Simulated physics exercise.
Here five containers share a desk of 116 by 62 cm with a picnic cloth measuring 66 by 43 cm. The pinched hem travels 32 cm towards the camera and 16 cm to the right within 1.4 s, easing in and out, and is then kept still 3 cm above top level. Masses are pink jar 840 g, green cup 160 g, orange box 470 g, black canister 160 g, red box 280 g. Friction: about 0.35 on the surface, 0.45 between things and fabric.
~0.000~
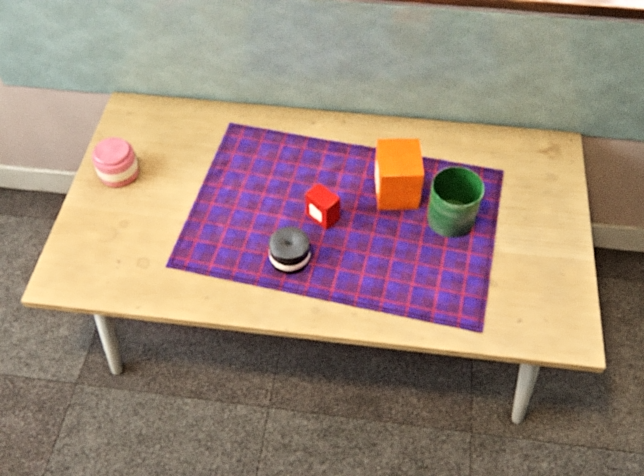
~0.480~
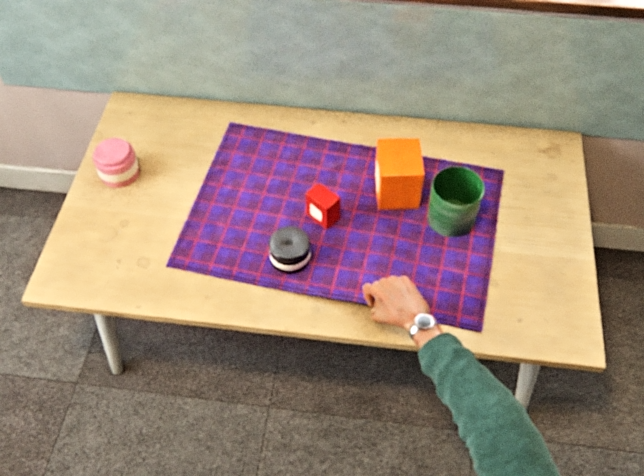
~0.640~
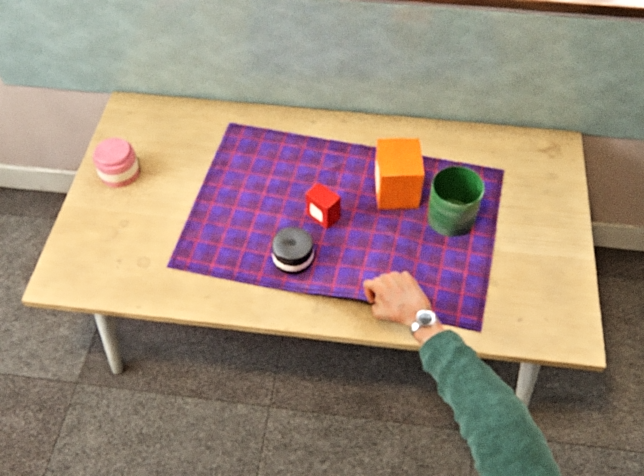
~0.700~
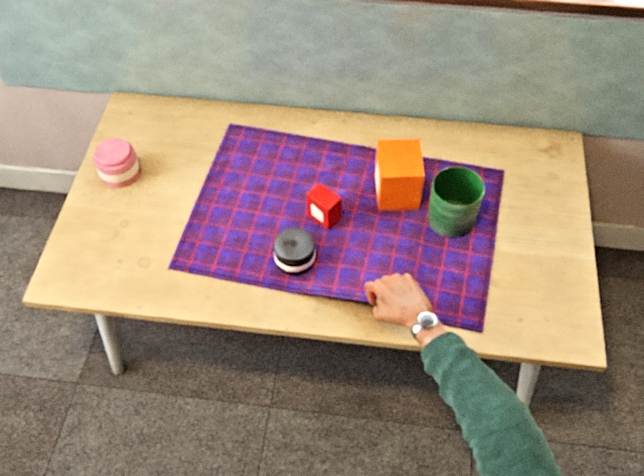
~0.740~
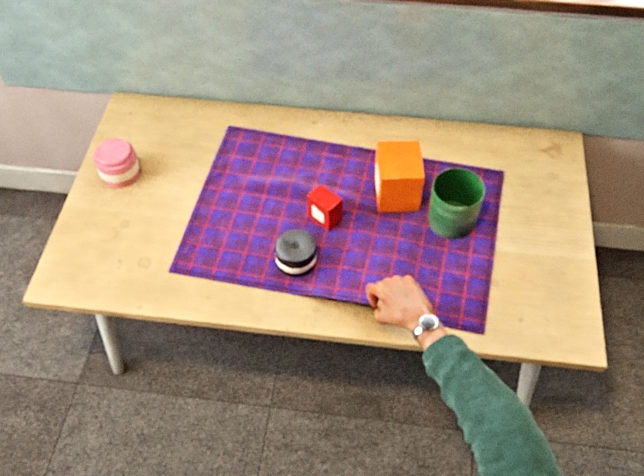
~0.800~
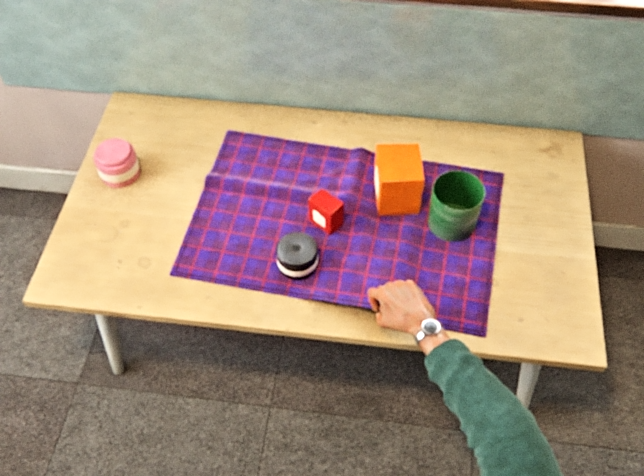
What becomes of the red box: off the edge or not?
Verdict: The red box falls off.
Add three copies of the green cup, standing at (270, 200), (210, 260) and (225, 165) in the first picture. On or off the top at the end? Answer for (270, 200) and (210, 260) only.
In turn: Falls off, goes over.
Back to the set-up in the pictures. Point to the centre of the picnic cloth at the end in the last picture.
Around (401, 367).
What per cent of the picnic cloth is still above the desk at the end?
Some 30 per cent of it.
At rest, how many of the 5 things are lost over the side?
2 of them.
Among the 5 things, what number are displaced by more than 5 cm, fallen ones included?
4 of them.
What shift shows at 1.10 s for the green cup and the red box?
About: Green cup 8 cm, red box 10 cm.
At 1.1 s, 95 % of the picnic cloth is still over the top; red box 11 cm off its start, black canister 12 cm off its start, orange box 10 cm off its start.
At 1.4 s, 70 % of the picnic cloth is still over the top; red box 24 cm off its start, black canister 25 cm off its start, orange box 21 cm off its start.
At 1.7 s, 40 % of the picnic cloth is still over the top; red box over the edge, black canister over the edge, orange box 32 cm off its start at (432, 284).
At 2.0 s, 30 % of the picnic cloth is still over the top; red box over the edge, black canister over the edge, orange box 36 cm off its start.
At 3.6 s, 30 % of the picnic cloth is still over the top; red box over the edge, black canister over the edge, orange box 36 cm off its start at (437, 302), green cup 31 cm off its start at (505, 316).
